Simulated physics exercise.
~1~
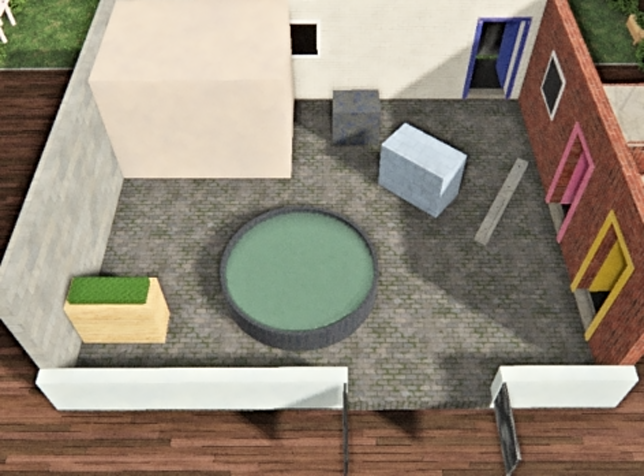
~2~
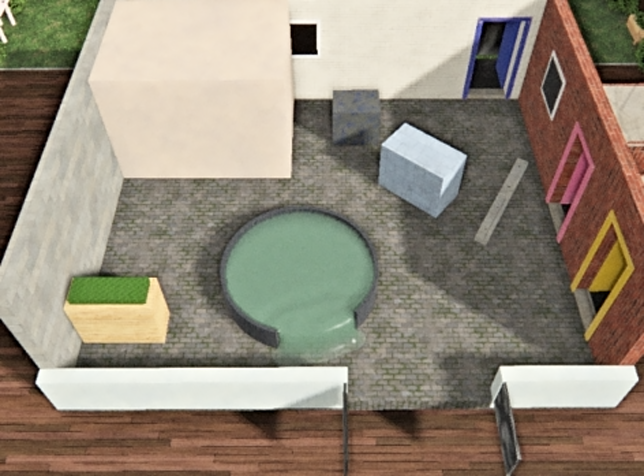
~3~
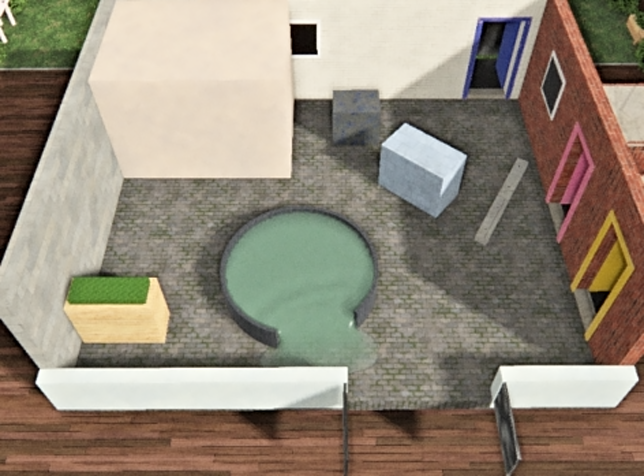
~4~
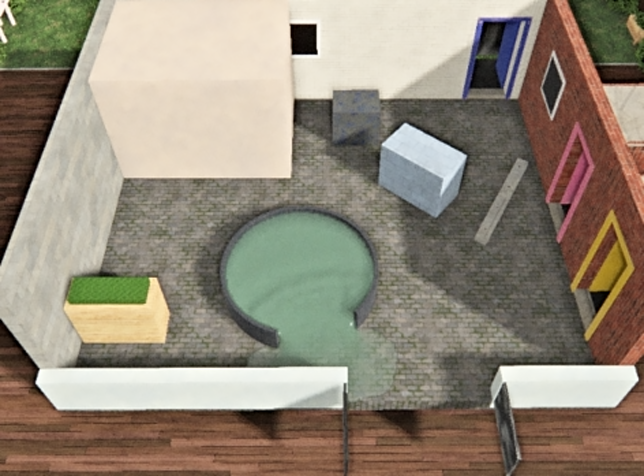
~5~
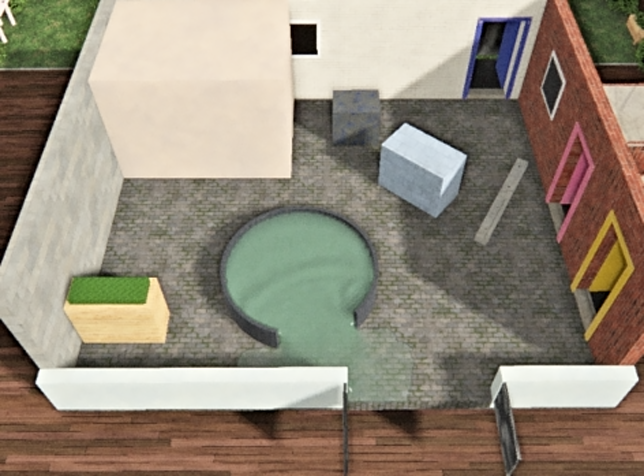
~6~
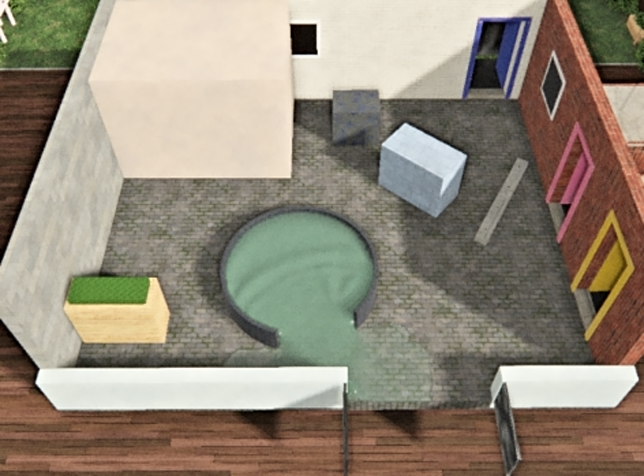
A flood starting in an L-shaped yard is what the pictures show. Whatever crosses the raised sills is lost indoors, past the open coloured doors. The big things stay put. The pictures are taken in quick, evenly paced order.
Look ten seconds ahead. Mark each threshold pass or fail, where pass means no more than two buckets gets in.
Pink door - pass; blue door - pass; yellow door - pass.
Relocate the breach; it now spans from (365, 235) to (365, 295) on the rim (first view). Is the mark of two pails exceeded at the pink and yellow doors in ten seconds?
The pink door ends up above, while the yellow door ends up above.
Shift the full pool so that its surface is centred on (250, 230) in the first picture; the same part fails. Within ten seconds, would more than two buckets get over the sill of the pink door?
Well, the pink door breaks the limit here.
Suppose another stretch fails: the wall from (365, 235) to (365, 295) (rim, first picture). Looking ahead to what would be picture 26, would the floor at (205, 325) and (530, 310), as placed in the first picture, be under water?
One after the other: Free of water, awash.
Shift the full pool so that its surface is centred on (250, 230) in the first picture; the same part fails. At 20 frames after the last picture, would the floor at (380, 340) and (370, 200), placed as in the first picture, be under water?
The first spot is swamped and the second is untouched.
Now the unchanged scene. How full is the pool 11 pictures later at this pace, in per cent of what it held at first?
About 62 per cent.
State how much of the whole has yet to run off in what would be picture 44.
I'd put it at about 72 per cent.
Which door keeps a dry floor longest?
It has to be the blue door.
A moment on, water covers 10 % of the floor; the pink door not reached, the blue door not reached, the yellow door not reached.
Next, water covers 15 % of the floor; the pink door not reached, the blue door not reached, the yellow door not reached.
Then, water covers 30 % of the floor; the pink door not reached, the blue door not reached, the yellow door wet at the sill, nothing in.
Later, water covers 45 % of the floor; the pink door wet at the sill, nothing in, the blue door not reached, the yellow door wet at the sill, nothing in.
In the end, water covers 60 % of the floor; the pink door under two buckets in, the blue door wet at the sill, nothing in, the yellow door wet at the sill, nothing in.
